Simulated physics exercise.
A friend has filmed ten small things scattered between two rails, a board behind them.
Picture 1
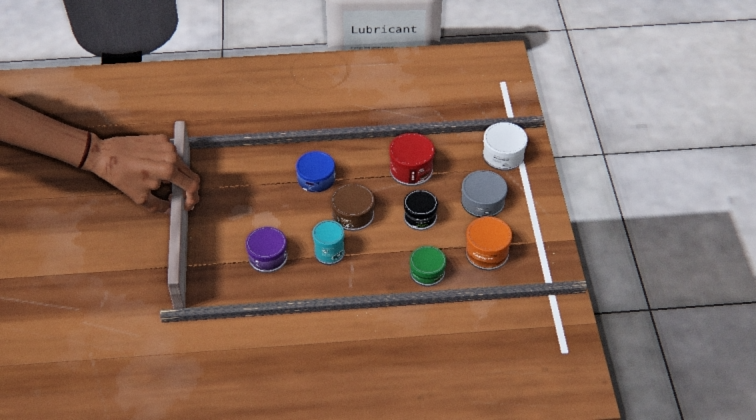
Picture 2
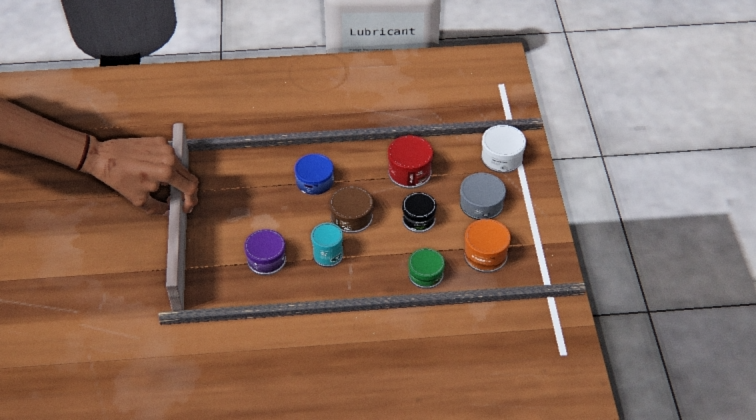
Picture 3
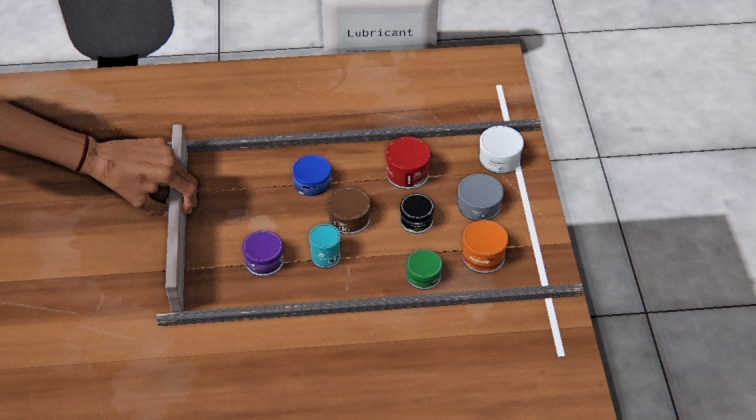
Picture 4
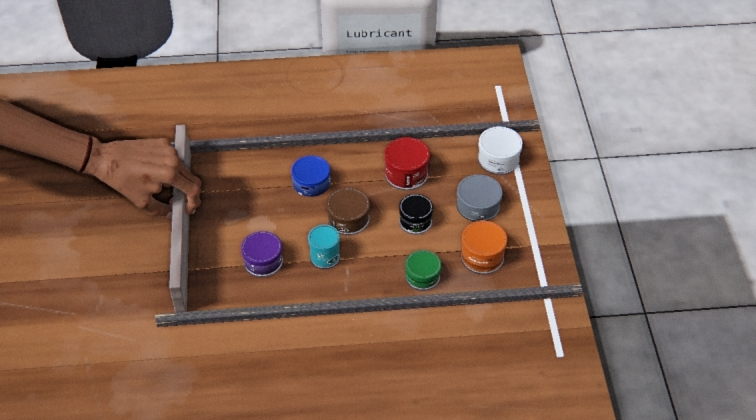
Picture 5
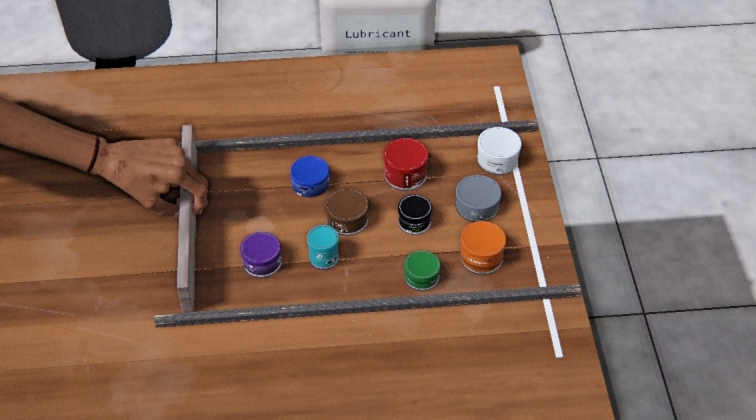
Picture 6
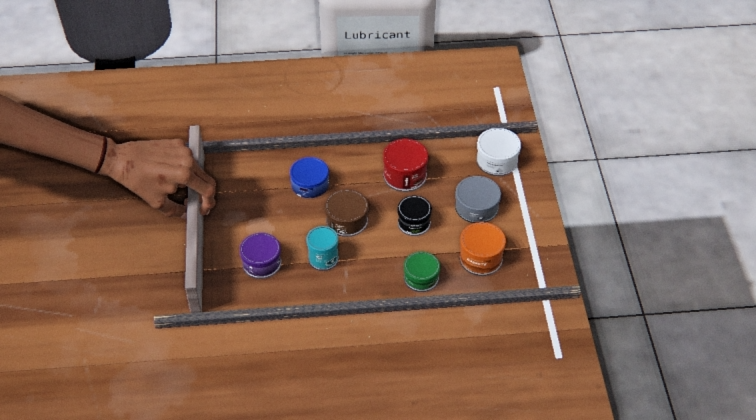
A hand gripping an upright board at the left of two rails on a wooden table stays almost still at first, then slides the board slightly to the right. The ten colourful small containers scattered between the rails keep their places, with a gap still separating them from the board.
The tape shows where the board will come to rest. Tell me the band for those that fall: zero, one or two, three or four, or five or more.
Outcome: The number that fall off is five or more.
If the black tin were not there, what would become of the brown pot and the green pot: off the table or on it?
The brown pot does not fall; the green pot survives.
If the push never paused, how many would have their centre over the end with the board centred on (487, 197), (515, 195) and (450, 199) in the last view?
Place by place, 1, 6 and 0.
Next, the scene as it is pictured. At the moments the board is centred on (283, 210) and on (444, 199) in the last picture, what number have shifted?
The counts are 2 and 10.
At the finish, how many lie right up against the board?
The number is 4.
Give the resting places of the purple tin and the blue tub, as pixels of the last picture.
The purple tin stops around (552, 233); the blue tub around (534, 160).
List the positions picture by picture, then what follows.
In the first picture, white tin (505, 147); grey tin (484, 194); orange tin (488, 244); board (180, 212); tape (531, 204).
In the second picture, grey tin (482, 197); blue tub (315, 175).
In the third picture, orange tin (485, 247); board (178, 215).
In the fourth picture, white tin (500, 151); black tin (416, 214).
In the fifth picture, grey tin (478, 199); green pot (422, 271).
In the sixth picture, white tin (498, 152); grey tin (478, 200); orange tin (482, 249); board (195, 216); tape (524, 209).
A little later, none off yet; white tin at rest near (498, 152); grey tin at rest near (478, 200); orange tin at rest near (482, 249).
Next, none off yet; white tin shifted about its own width near (552, 139); grey tin shifted about its own width near (535, 184); orange tin shifted about its own width near (535, 262).
When it is over, the number that fall off is five or more; down, turquoise tin, red tin, black tin, orange tin, grey tin and white tin.
